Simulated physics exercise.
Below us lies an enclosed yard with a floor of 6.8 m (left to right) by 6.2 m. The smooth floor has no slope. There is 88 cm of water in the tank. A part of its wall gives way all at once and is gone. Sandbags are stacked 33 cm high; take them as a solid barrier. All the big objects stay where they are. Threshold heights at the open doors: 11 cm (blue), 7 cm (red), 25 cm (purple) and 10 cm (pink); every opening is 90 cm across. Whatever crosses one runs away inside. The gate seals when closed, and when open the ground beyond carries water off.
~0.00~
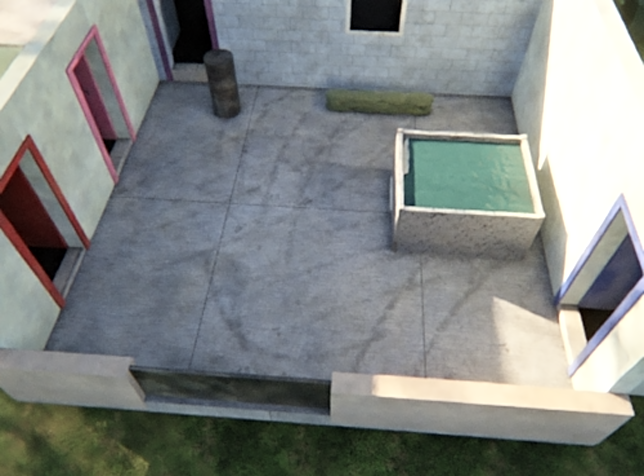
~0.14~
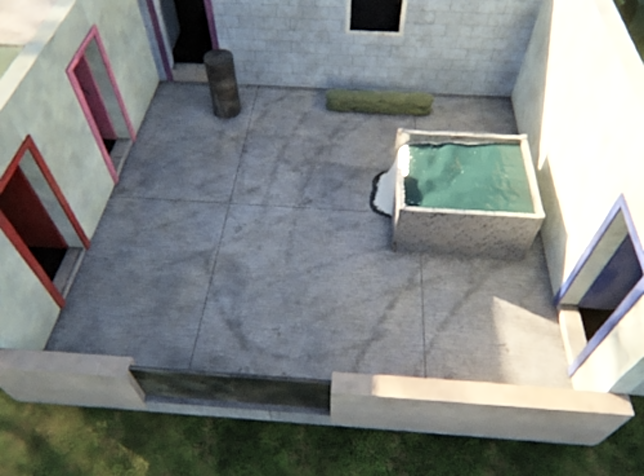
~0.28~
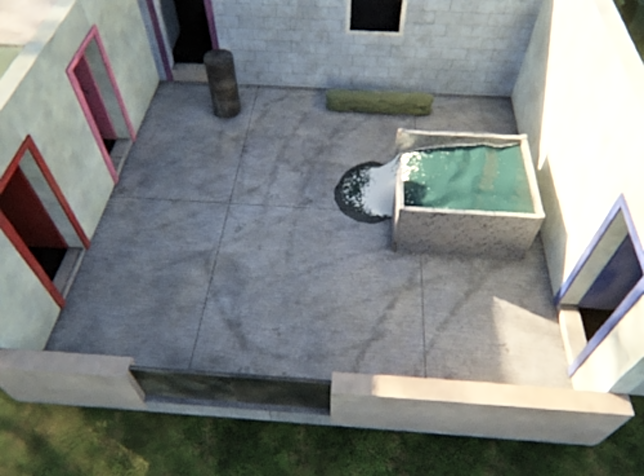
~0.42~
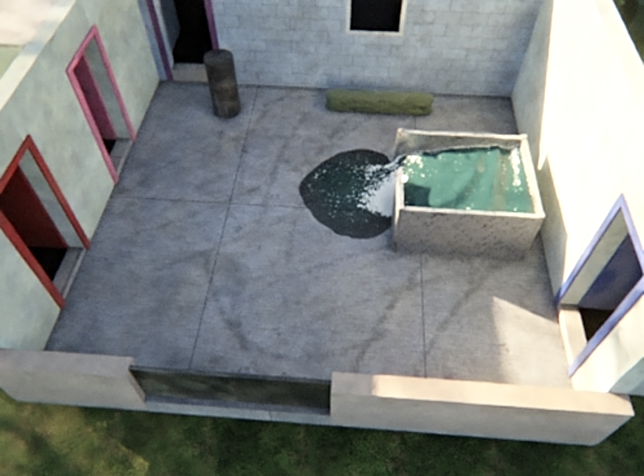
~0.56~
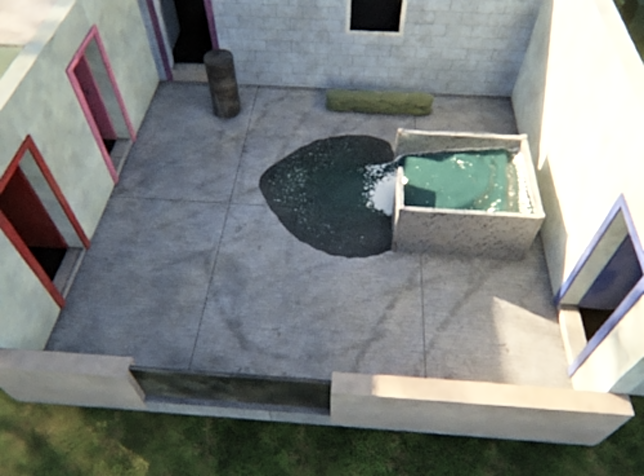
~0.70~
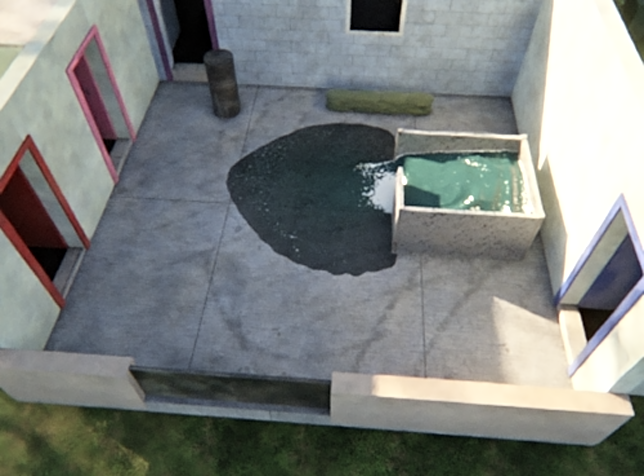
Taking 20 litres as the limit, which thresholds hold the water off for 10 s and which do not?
The water let in: At the blue door it does not reach the limit; at the red door it passes the limit; at the purple door it keeps below the limit; at the pink door it exceeds the limit.
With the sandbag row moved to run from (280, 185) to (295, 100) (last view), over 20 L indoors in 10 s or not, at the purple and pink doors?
Then: Purple below, pink under.
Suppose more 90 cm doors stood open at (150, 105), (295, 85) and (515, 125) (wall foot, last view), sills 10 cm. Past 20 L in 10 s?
In turn: Above, under, below.
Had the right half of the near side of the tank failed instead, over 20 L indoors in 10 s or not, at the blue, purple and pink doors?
Then: Blue above, purple under, pink not over.
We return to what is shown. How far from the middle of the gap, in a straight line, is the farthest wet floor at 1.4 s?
Roughly 4.8 m.
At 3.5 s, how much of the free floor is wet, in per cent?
Some 55 per cent of it.
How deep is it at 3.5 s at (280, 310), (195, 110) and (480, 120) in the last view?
In that order: 1, 14 and 0 cm.
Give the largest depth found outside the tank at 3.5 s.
Up to some 24 cm.
After 1.4 s water covers 40 % of the floor and is deepest (44 cm) near (390, 187); blue door not reached, red door not reached, purple door not reached, pink door 13 cm at the sill, 0 L in.
After 2.2 s water covers 55 % of the floor and is deepest (32 cm) near (390, 187); blue door not reached, red door 16 cm at the sill, 2 L in, purple door 8 cm at the sill, 0 L in, pink door 23 cm at the sill, 29 L in.
After 3.5 s water covers 55 % of the floor and is deepest (24 cm) near (390, 187); blue door not reached, red door 11 cm at the sill, 30 L in, purple door 18 cm at the sill, 0 L in, pink door 17 cm at the sill, 81 L in.
After 6.0 s water covers 65 % of the floor and is deepest (15 cm) near (390, 187); blue door not reached, red door 11 cm at the sill, 43 L in, purple door 11 cm at the sill, 0 L in, pink door 11 cm at the sill, 110 L in.
After 10.0 s water covers 95 % of the floor and is deepest (12 cm) near (548, 311); blue door 10 cm at the sill, 0 L in, red door 9 cm at the sill, 57 L in, purple door 7 cm at the sill, 0 L in, pink door 6 cm at the sill, 112 L in.
